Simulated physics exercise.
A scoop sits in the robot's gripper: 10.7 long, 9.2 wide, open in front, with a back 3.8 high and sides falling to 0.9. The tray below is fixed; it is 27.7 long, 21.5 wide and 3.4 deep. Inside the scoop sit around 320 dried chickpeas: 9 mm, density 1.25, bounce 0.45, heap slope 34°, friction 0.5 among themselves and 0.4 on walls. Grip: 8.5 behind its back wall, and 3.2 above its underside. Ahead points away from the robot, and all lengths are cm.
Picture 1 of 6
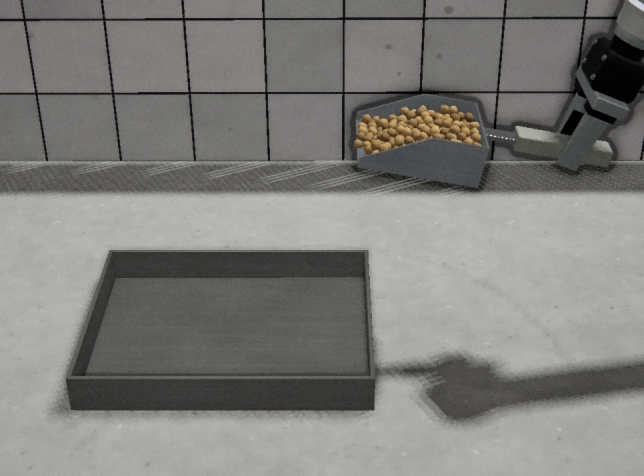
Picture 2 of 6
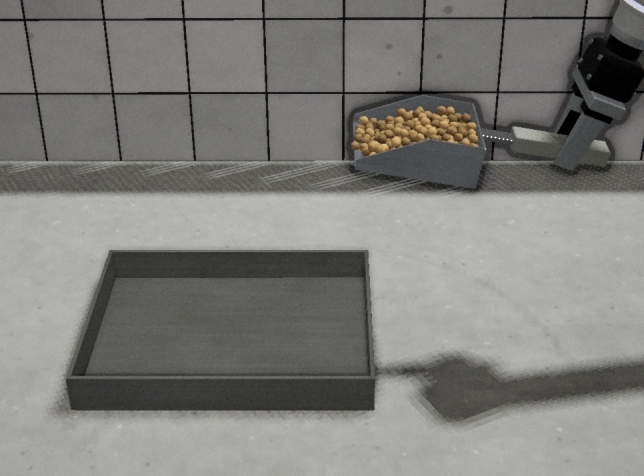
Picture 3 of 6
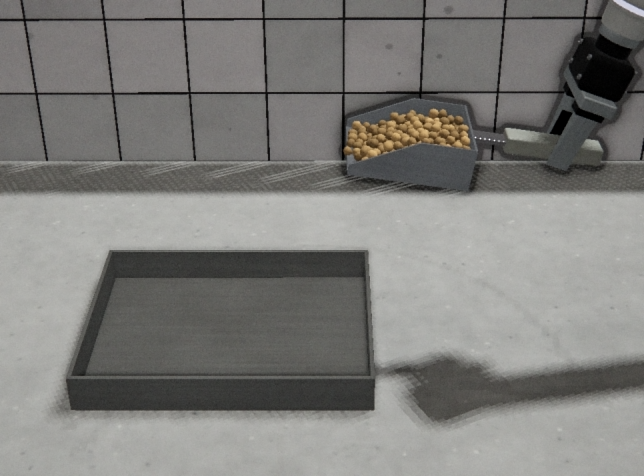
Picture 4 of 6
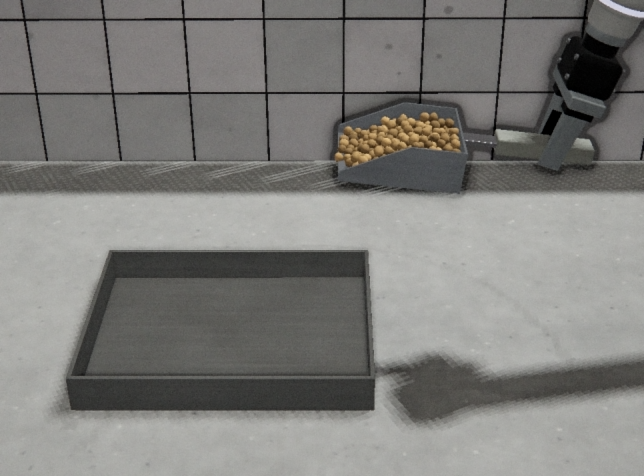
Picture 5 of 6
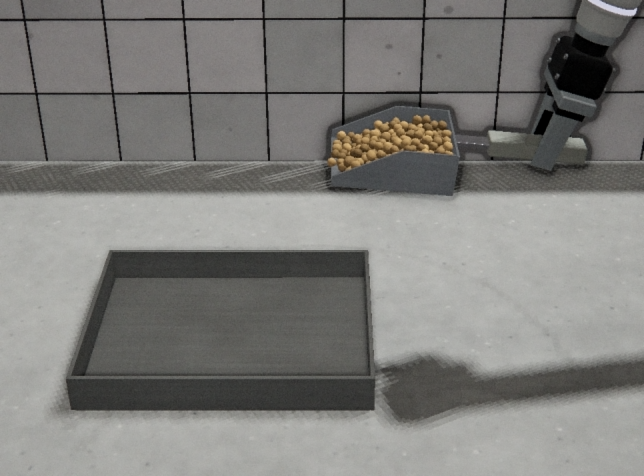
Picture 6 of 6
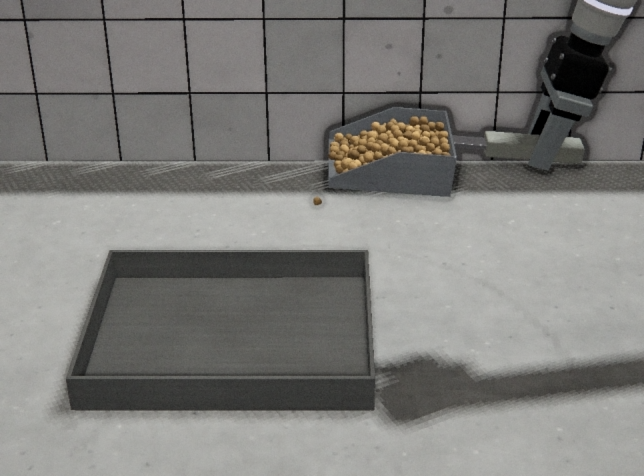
The video shows a robot arm holding a gray scoop heaped with dried chickpeas beside an empty dark tray, moving it slightly left and down while gradually leveling it, before one chickpea drops from the scoop's front.
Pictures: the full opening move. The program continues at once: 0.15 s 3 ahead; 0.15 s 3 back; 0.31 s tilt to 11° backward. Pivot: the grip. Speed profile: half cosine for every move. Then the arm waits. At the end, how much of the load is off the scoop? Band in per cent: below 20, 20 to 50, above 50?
Band: Below 20.
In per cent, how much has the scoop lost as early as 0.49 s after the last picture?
Share out so far: Near 10 %.
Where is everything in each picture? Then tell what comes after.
In the first picture, scoop floor at (426, 151), tilted 11° backward; upper third of the load around (429, 131), from x 360 to 475, top at y 110; 323 on the scoop.
In the second picture, scoop floor at (423, 152), tilted 10° backward; upper third of the load around (428, 133), from x 355 to 475, top at y 110.
In the third picture, scoop floor at (416, 156), tilted 9° backward; upper third of the load around (424, 136), from x 350 to 465, top at y 115.
In the fourth picture, scoop floor at (407, 160), tilted 7° backward; upper third of the load around (418, 140), from x 340 to 455, top at y 120.
In the fifth picture, scoop floor at (401, 163), tilted 6° backward; upper third of the load around (411, 143), from x 330 to 450, top at y 120.
In the sixth picture, scoop floor at (398, 164), tilted 5° backward; upper third of the load around (410, 144), from x 315 to 445, top at y 120; 322 on the scoop, 1 in flight or on a rim.
Then, 0.24 s later, tilted 5° backward, highest piece 23 above the table; 303 on the scoop, 1 in the tray, 19 in flight or on a rim.
Then, 0.49 s later, tilted 9° backward, highest piece 24 above the table; 291 on the scoop, 31 in the tray, 1 in flight or on a rim.
Then, 0.81 s later, tilted 11° backward, highest piece 24 above the table; 291 on the scoop, 32 in the tray.
Then, 1.86 s later, tilted 11° backward, highest piece 24 above the table; 291 on the scoop, 32 in the tray.
At rest, 291 on the scoop, 32 in the tray. That is 10 % off the scoop.
